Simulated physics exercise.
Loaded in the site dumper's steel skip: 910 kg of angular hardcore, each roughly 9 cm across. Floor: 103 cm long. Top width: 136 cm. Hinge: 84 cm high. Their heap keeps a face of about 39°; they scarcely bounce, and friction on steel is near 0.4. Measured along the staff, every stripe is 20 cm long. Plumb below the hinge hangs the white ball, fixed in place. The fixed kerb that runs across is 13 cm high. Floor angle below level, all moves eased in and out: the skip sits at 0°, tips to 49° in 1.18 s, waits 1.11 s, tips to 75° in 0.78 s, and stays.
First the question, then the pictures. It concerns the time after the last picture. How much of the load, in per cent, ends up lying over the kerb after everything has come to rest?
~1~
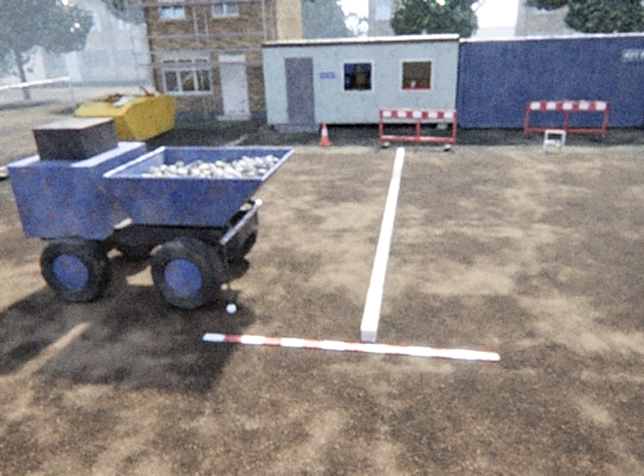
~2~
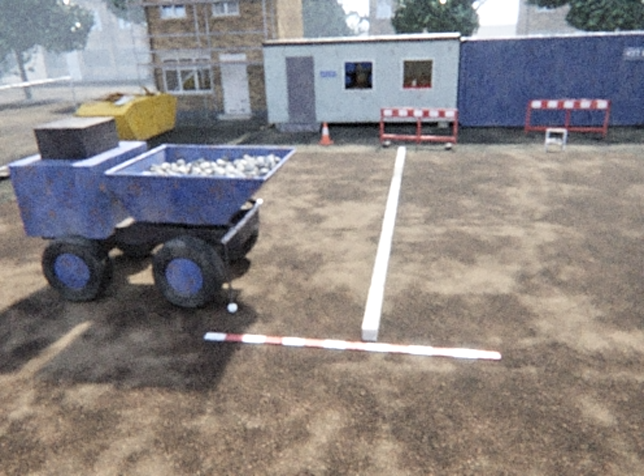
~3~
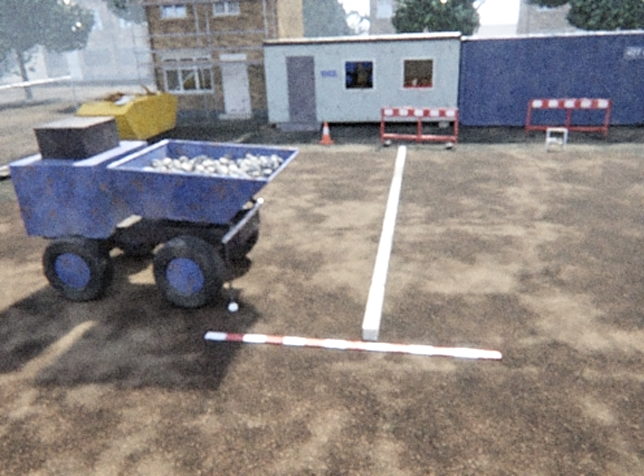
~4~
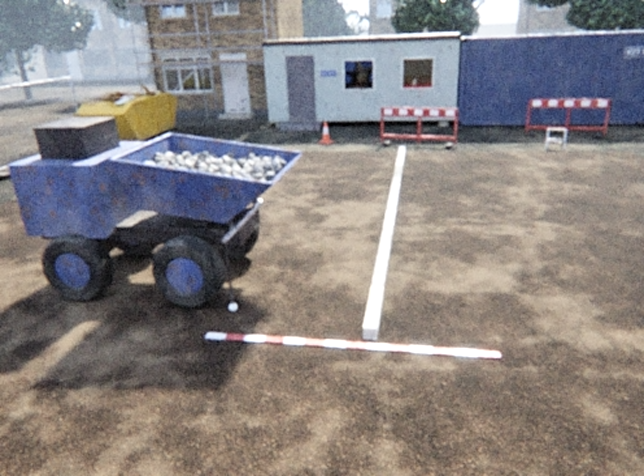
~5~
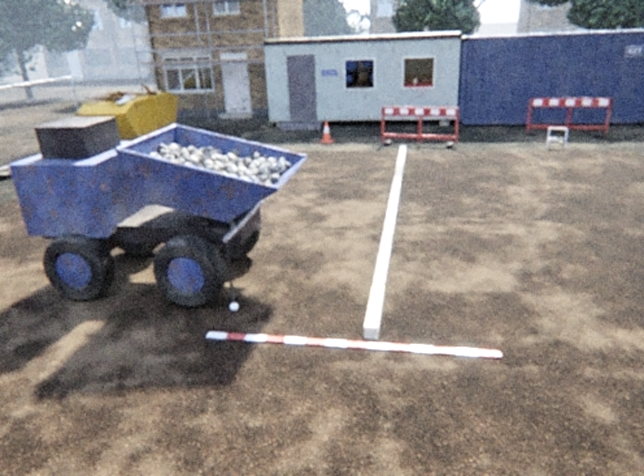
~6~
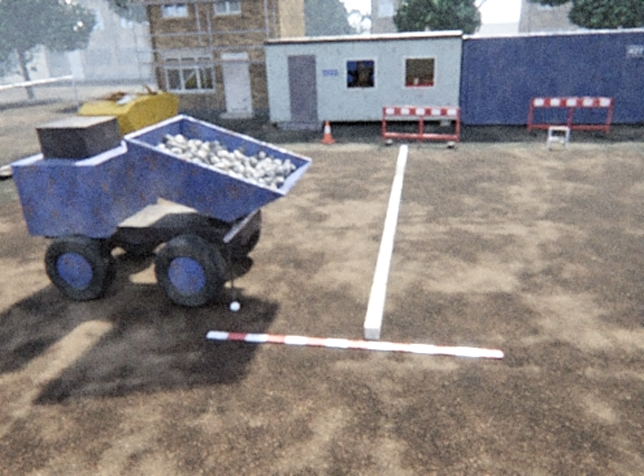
Roughly 10 per cent of it.
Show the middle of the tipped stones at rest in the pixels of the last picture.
Their middle ends up near (346, 276).
A little later the floor is at 41°; 100 % in the skip; the foremost stones are at (295, 196).
Then the floor is at 49°; 100 % in the skip; the foremost stones are at (305, 208).
Later still the floor is at 75°; 43 % in the skip, 57 % on this side of the kerb; the foremost stones are at (384, 272).
In the end the floor is at 75°; 0 % in the skip, 90 % on this side of the kerb, 10 % over the kerb; the foremost stones are at (449, 309).
